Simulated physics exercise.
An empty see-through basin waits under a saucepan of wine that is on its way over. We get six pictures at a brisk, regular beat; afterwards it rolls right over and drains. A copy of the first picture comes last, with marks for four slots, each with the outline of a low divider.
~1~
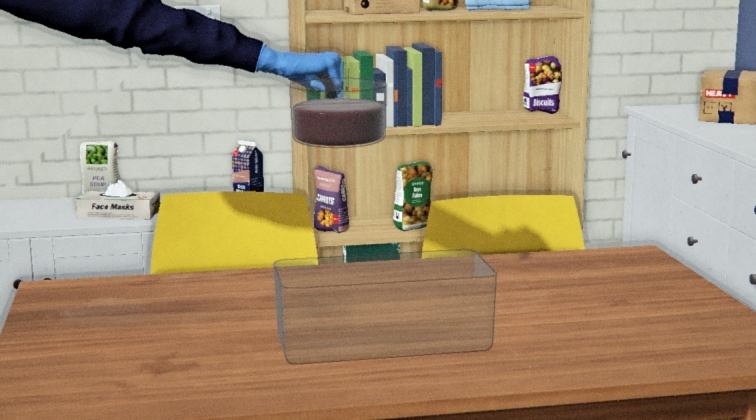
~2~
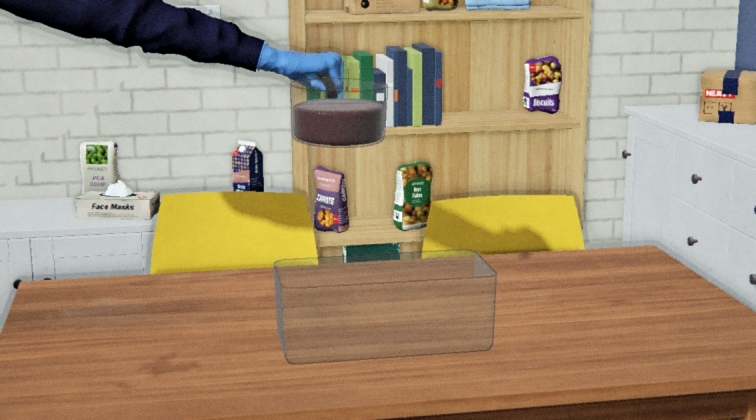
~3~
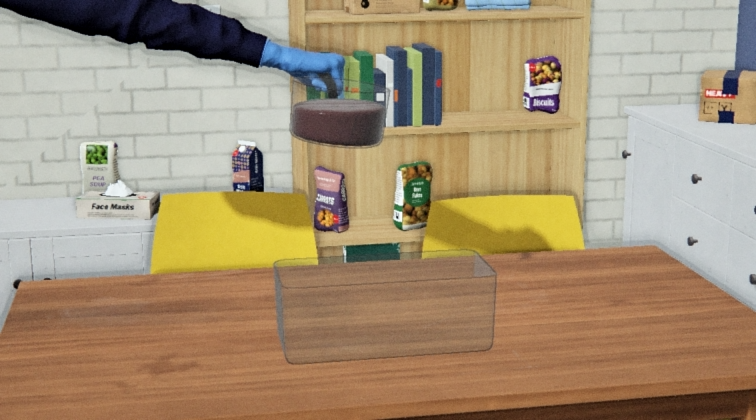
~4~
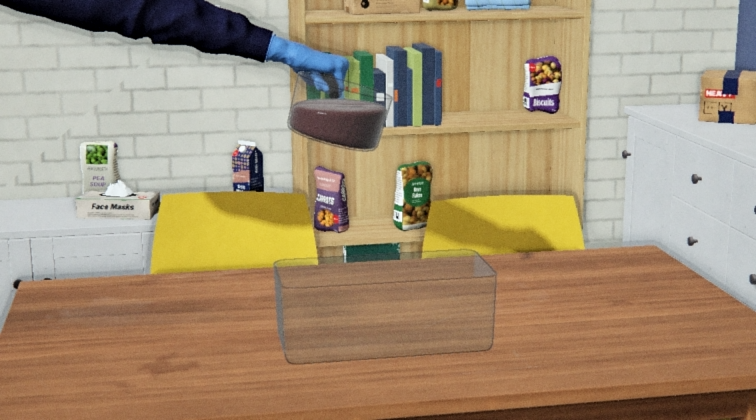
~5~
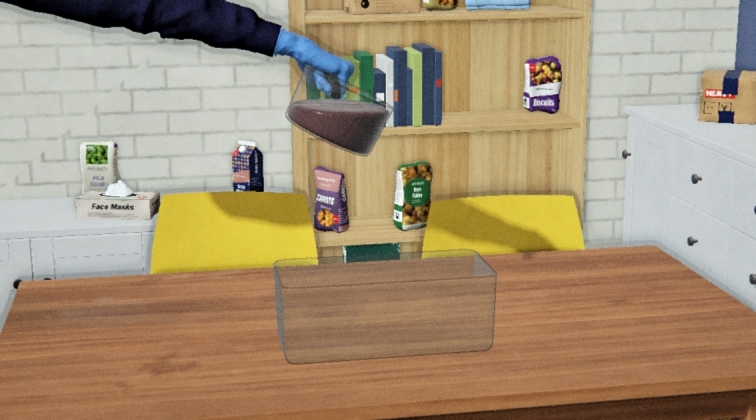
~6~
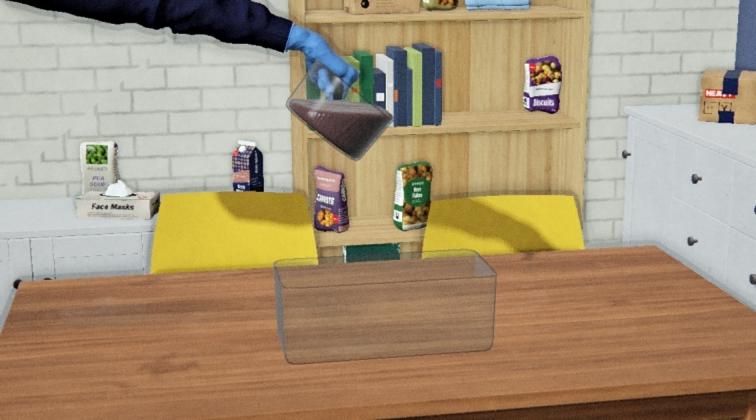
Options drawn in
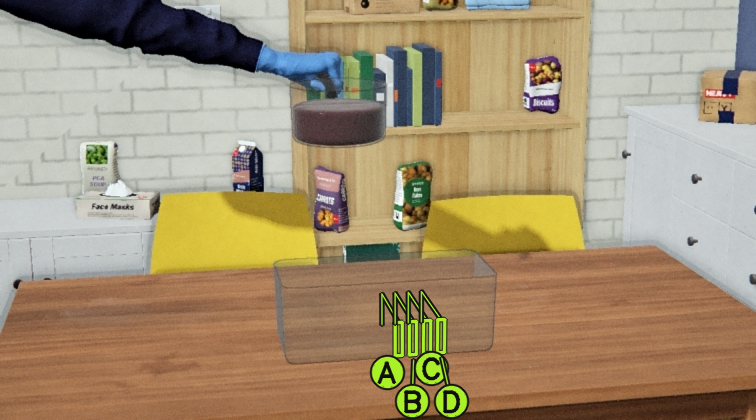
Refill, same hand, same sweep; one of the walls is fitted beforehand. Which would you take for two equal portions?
The best slot is C.
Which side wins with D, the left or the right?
More ends on the left.
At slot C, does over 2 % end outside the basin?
Yes.
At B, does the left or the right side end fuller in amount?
The right one.
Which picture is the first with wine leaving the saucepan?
In picture 6.
On the marked copy, A at (399, 360); B at (413, 359); C at (427, 358); D at (441, 357).
Choosing A, about 14 % ends left of the wall and 80 % right of it; 6 % is lost outside.
Choosing B, about 27 % ends left of the wall and 67 % right of it; 6 % is lost outside.
Choosing C, about 48 % ends left of the wall and 47 % right of it; 5 % is lost outside.
Choosing D, about 65 % ends left of the wall and 28 % right of it; 7 % is lost outside.
